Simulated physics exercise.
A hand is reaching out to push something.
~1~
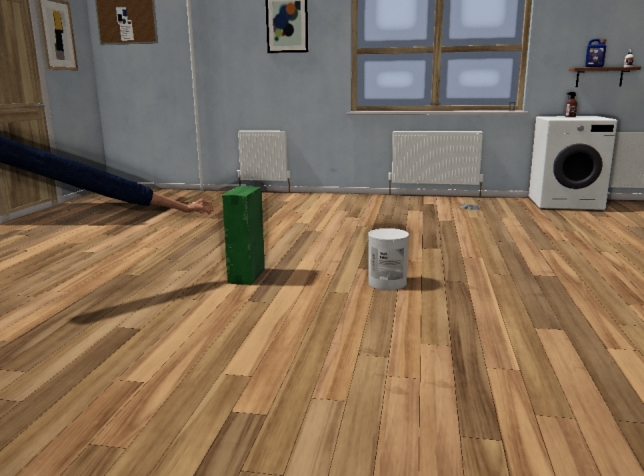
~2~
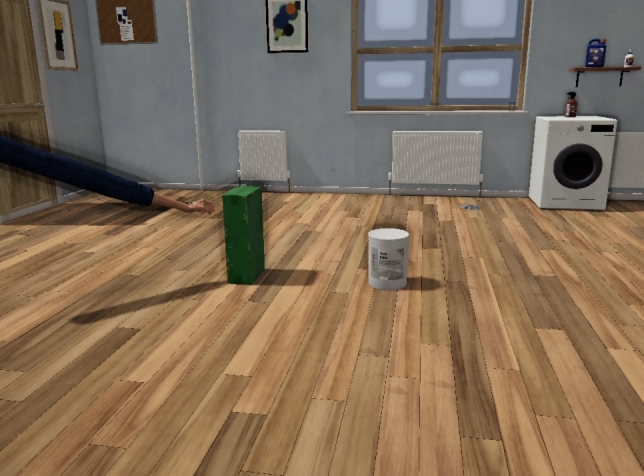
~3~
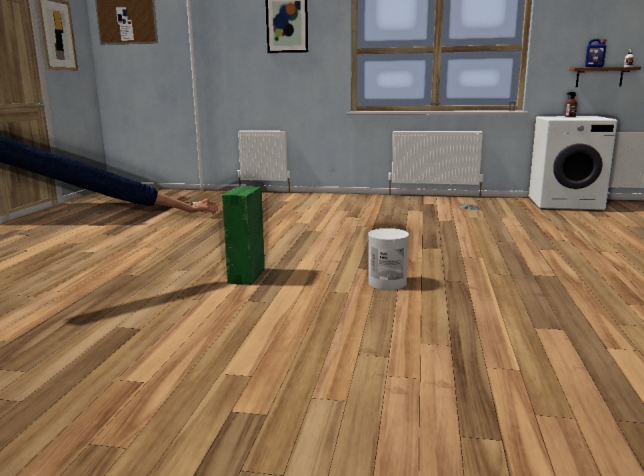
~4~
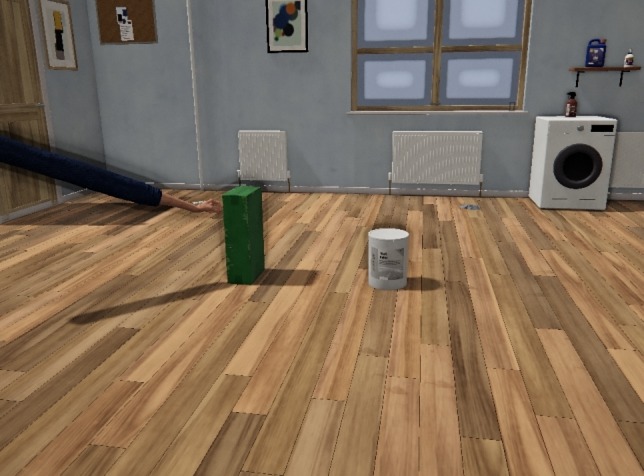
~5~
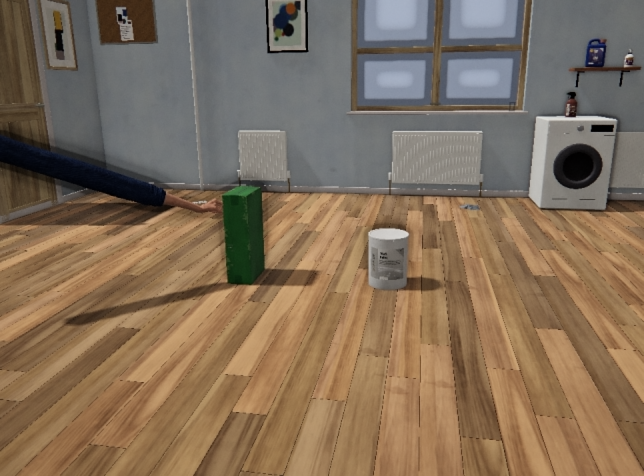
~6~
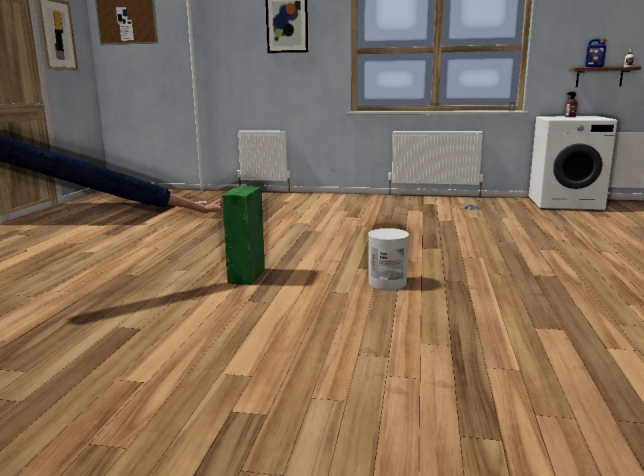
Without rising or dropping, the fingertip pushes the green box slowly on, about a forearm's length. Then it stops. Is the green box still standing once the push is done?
No, comes down.
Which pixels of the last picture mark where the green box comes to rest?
It winds up at roughly (308, 268).
Then, 0.80 s after the last picture, green box tipped 30° from how it was near (268, 235).
Then, 1.10 s after the last picture, green box on its side near (299, 261).
At rest, tipped over on the floor, green box. Seen from the same camera at the end, green box near (308, 268).
